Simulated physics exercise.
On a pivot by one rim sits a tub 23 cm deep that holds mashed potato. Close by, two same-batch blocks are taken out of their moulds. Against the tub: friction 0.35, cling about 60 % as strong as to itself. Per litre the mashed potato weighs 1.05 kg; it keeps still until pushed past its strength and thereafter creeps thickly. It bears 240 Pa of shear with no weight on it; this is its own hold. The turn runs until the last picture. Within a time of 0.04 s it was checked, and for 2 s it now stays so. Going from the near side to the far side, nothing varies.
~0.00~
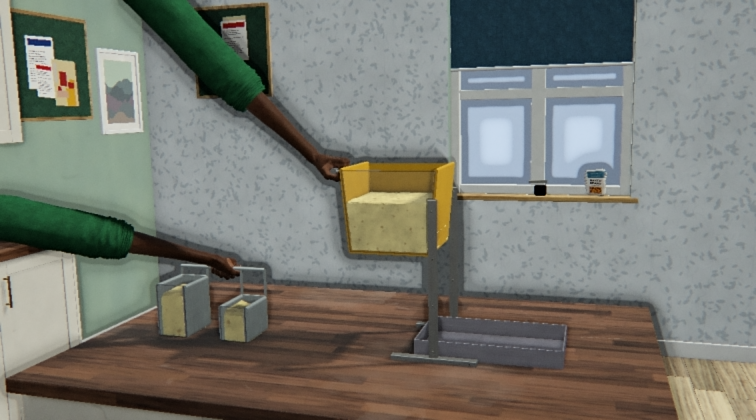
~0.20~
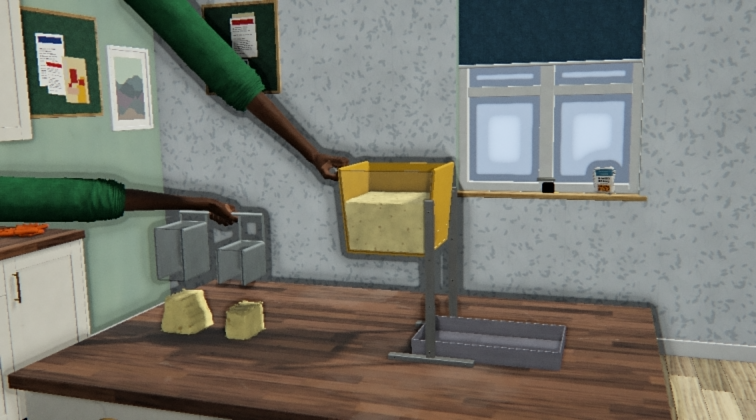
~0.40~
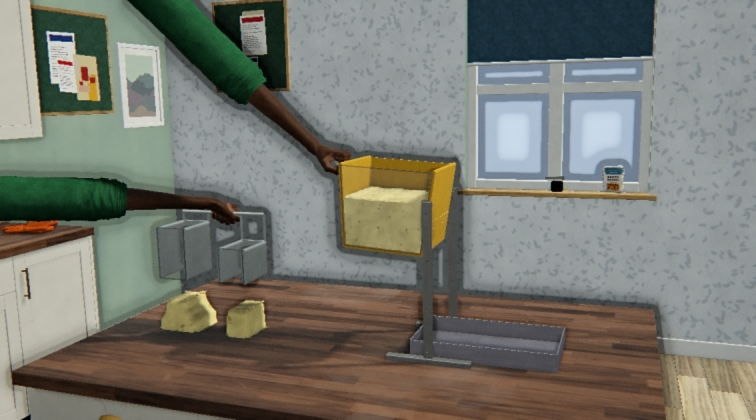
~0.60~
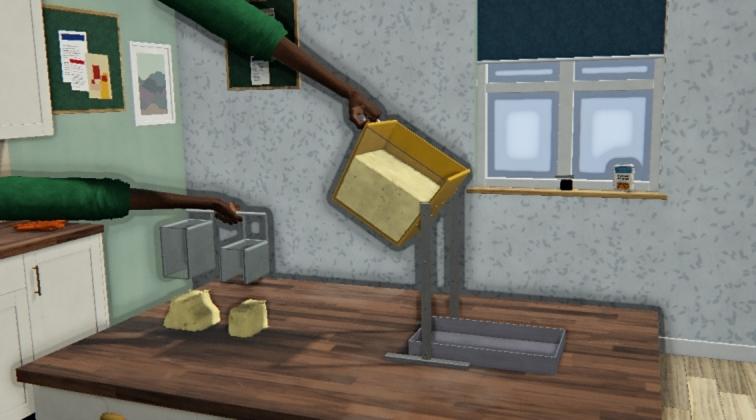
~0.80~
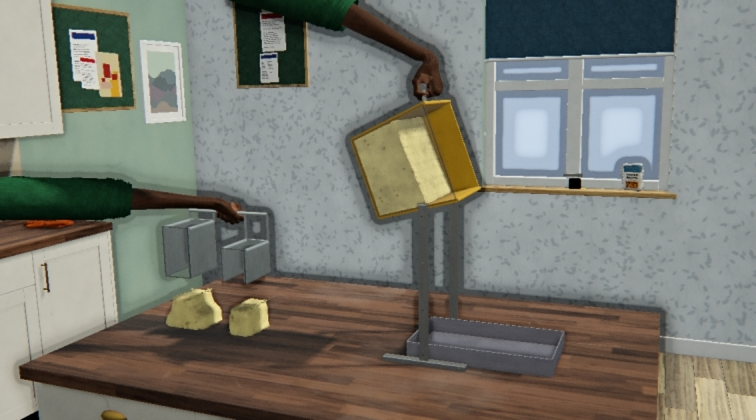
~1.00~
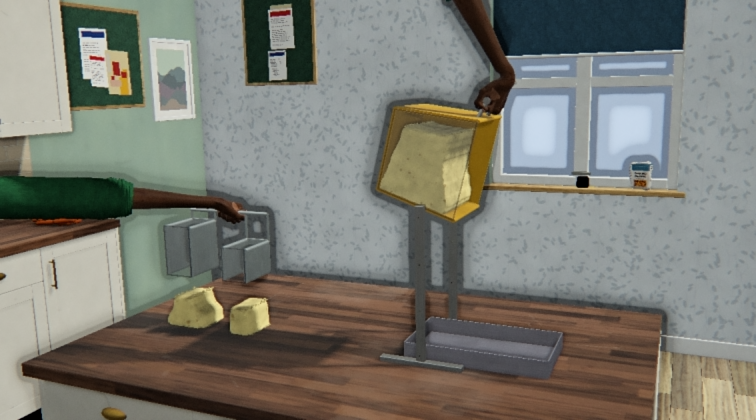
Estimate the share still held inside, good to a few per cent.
I would say about 0 percent.
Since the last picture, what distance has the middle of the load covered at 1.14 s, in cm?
I'd estimate roughly 10 centimetres.
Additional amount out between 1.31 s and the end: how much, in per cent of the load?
Around 30 % of the whole load.
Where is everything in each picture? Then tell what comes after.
Handle-side rim at (343, 170), tilt 0 degrees; crest of the mashed potato at (426, 203); block heights 14 cm, 8.8 cm (left to right), in the first picture.
Handle-side rim at (341, 170), tilt 0 degrees; crest of the mashed potato at (423, 203); block heights 11 cm, 8.6 cm (left to right), in the second picture.
Handle-side rim at (342, 164), tilt 4 degrees; crest of the mashed potato at (348, 197); block heights 10 cm, 8.5 cm (left to right), in the third picture.
Handle-side rim at (368, 126), tilt 33 degrees; crest of the mashed potato at (358, 158); block heights 10 cm, 8.4 cm (left to right), in the fourth picture.
Handle-side rim at (424, 105), tilt 70 degrees; crest of the mashed potato at (396, 123); block heights 10 cm, 8.4 cm (left to right), in the fifth picture.
Handle-side rim at (478, 124), tilt 104 degrees; crest of the mashed potato at (407, 128); block heights 10 cm, 8.4 cm (left to right), in the sixth picture.
After 1.14 s, the tub is at 104 degrees and holds 70 %.
After 1.31 s, the tub is at 104 degrees and holds 28 %.
After 1.48 s, the tub is at 104 degrees and holds 11 %.
After 1.65 s, the tub is at 104 degrees and holds 0 %.
After 3.00 s, the tub is at 104 degrees and holds 0 %.
